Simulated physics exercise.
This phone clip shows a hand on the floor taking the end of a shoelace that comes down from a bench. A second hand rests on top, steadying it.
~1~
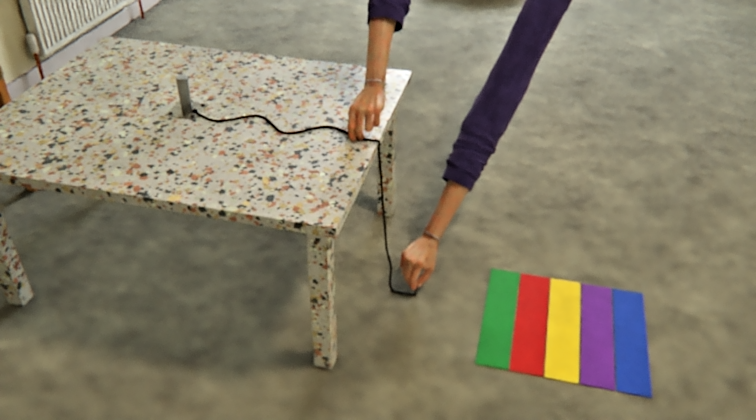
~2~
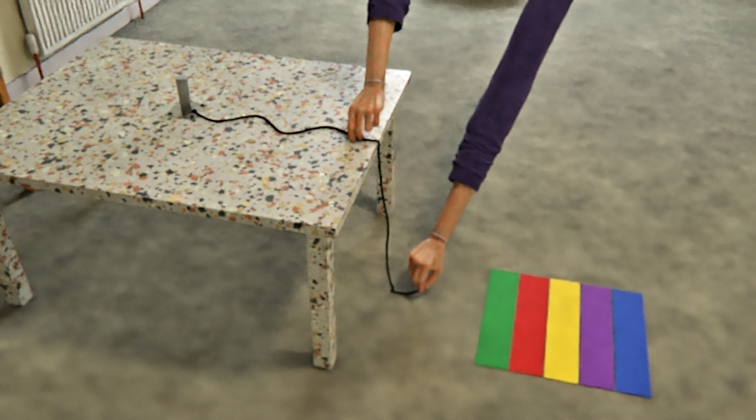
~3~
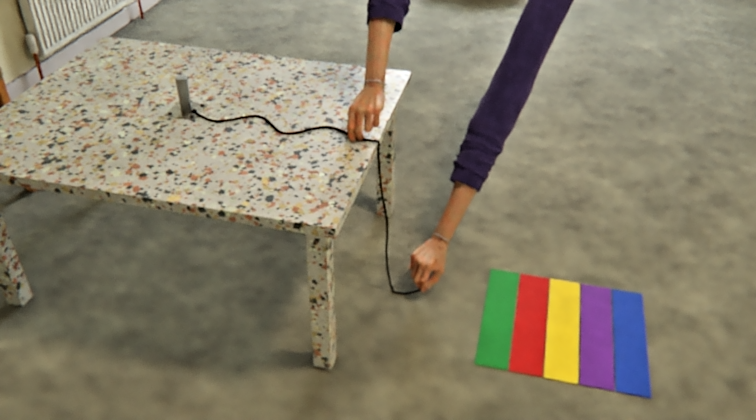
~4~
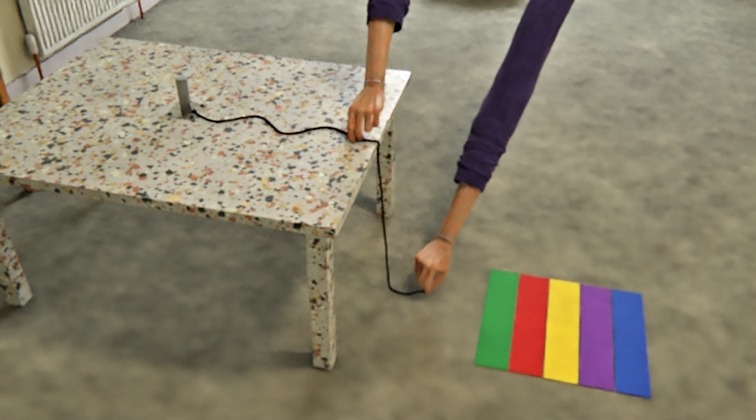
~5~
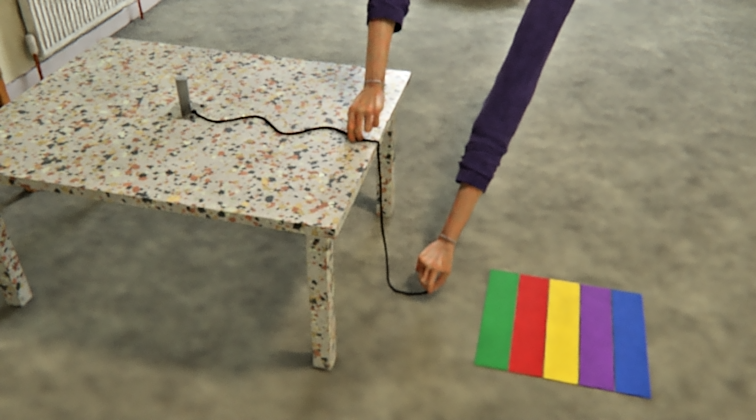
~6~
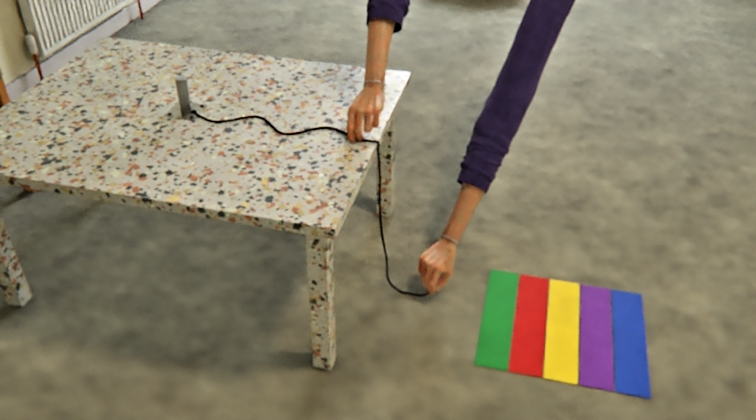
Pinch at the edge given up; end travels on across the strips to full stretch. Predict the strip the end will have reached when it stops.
I would say the yellow strip.
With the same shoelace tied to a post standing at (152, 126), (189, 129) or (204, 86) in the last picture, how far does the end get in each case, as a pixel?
Taking the tries in turn, you get (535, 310), (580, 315) and (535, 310).
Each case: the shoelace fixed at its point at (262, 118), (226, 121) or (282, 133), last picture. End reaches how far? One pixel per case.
Estimated spots in sequence: (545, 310), (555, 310), (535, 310).
Soon after, end near (492, 300); over green.
Then, end near (535, 308); over red.
At full stretch, end near (559, 312); over yellow. The end stops over the yellow strip.
